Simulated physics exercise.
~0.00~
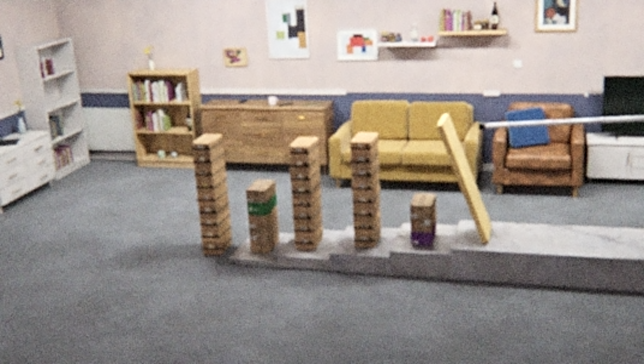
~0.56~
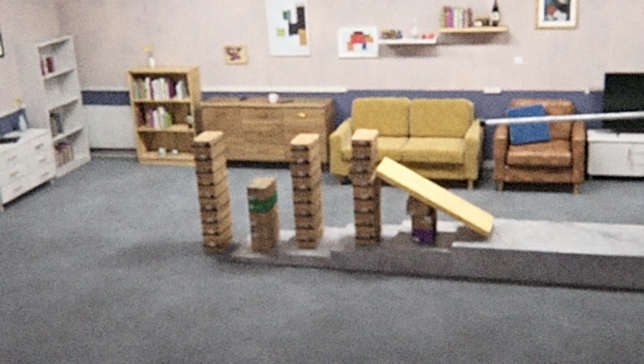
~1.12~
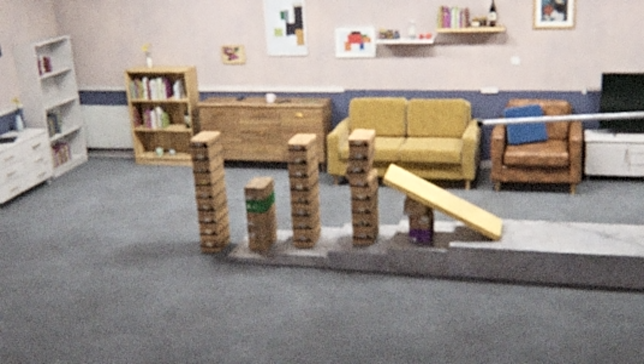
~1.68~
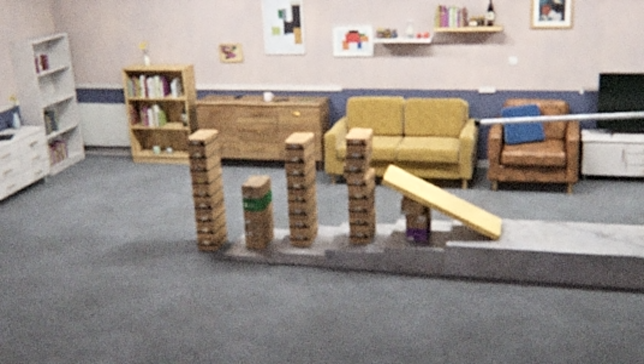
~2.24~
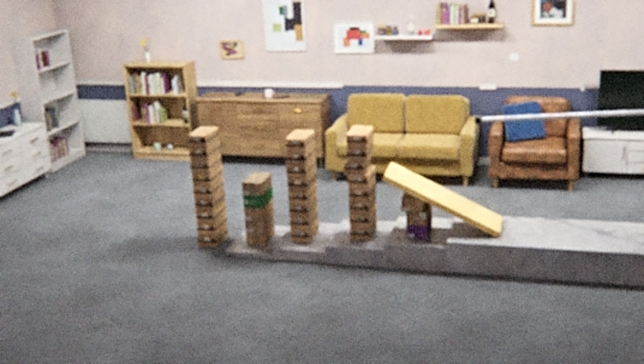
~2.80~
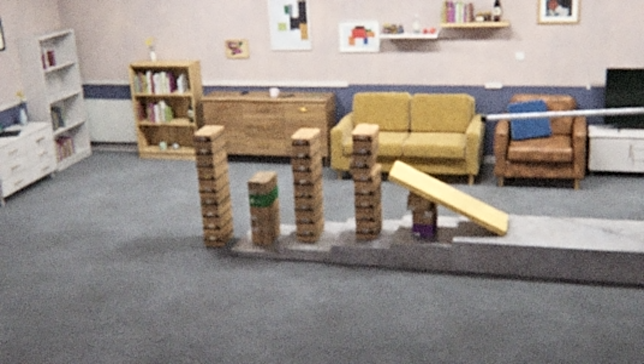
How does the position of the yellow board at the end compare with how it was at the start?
At the start the board is leaning steeply on its end, and by the end it has tipped over to the left onto its side, resting at a low slant over the short pile with the purple box.
